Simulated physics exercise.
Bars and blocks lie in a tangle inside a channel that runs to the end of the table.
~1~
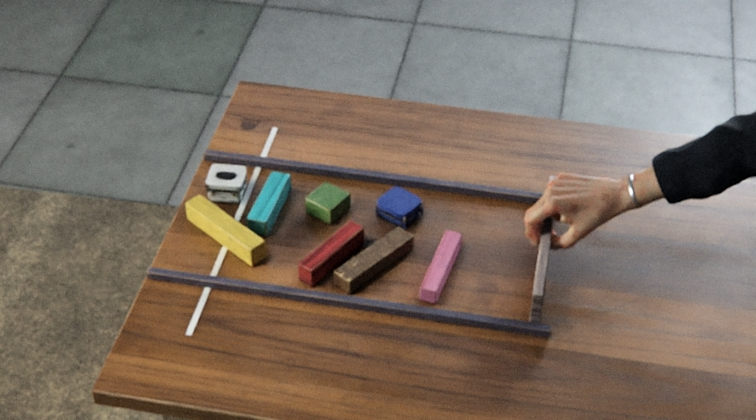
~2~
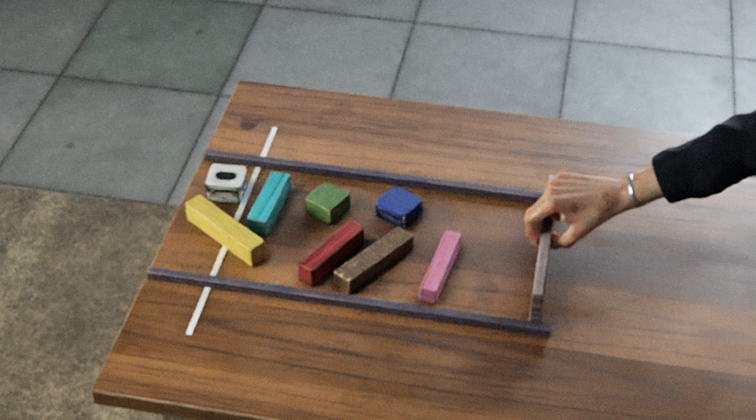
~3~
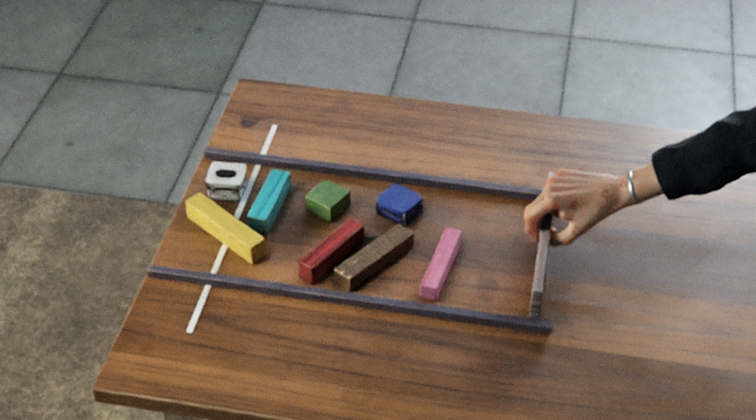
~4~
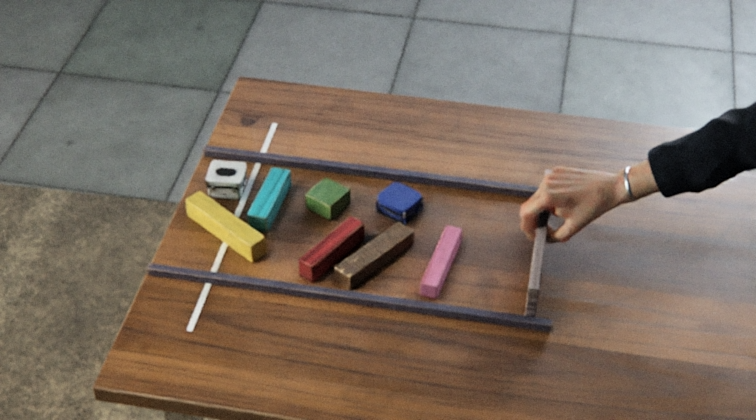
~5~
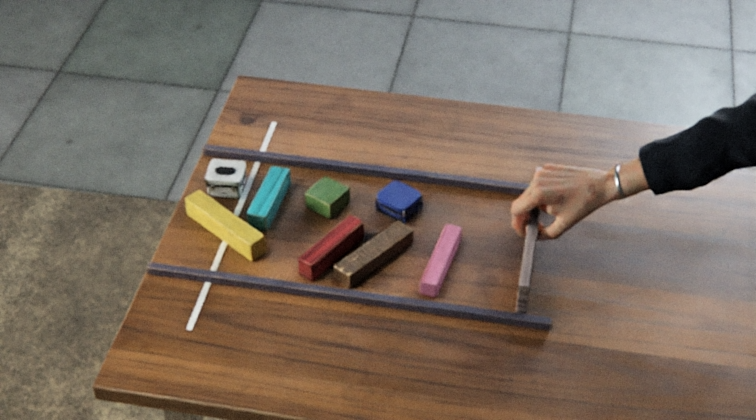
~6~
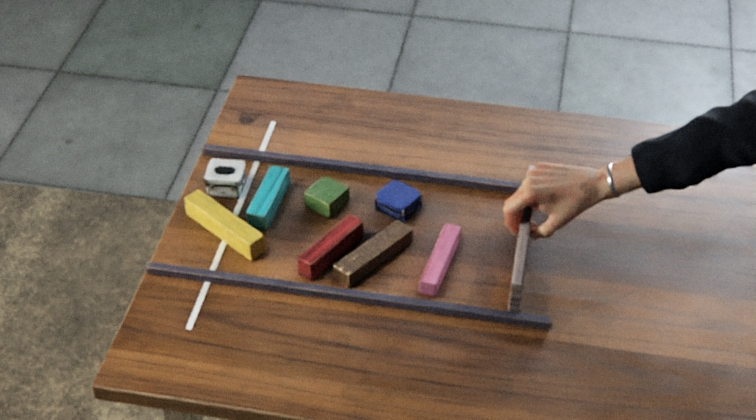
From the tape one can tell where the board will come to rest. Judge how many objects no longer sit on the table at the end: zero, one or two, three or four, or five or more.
Three, or four.
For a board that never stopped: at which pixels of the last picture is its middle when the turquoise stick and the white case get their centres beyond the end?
When the turquoise stick crosses, the middle is near (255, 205); when the white case crosses, near (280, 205).
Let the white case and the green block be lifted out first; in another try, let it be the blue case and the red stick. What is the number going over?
1 in the first case and 2 in the second.
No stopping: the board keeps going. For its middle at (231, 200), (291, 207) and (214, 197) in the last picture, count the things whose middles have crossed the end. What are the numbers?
By position: 3 / 0 / 5.
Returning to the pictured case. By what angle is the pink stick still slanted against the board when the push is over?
Roughly 0°.
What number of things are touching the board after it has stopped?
That would be 2 of them.
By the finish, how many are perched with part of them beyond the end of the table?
The total here is 1.
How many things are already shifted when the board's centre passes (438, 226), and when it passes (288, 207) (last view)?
So 1, and at the other place 8.
A little later, none off yet; white case at rest near (226, 179); yellow bar at rest near (224, 224); turquoise stick at rest near (269, 198).
Next, none off yet; white case shifted about its own width near (185, 174); yellow bar shifted a little near (182, 221); turquoise stick shifted about its own width near (207, 190).
When it is over, the number that fall off is three or four; down, turquoise stick, yellow bar and white case.
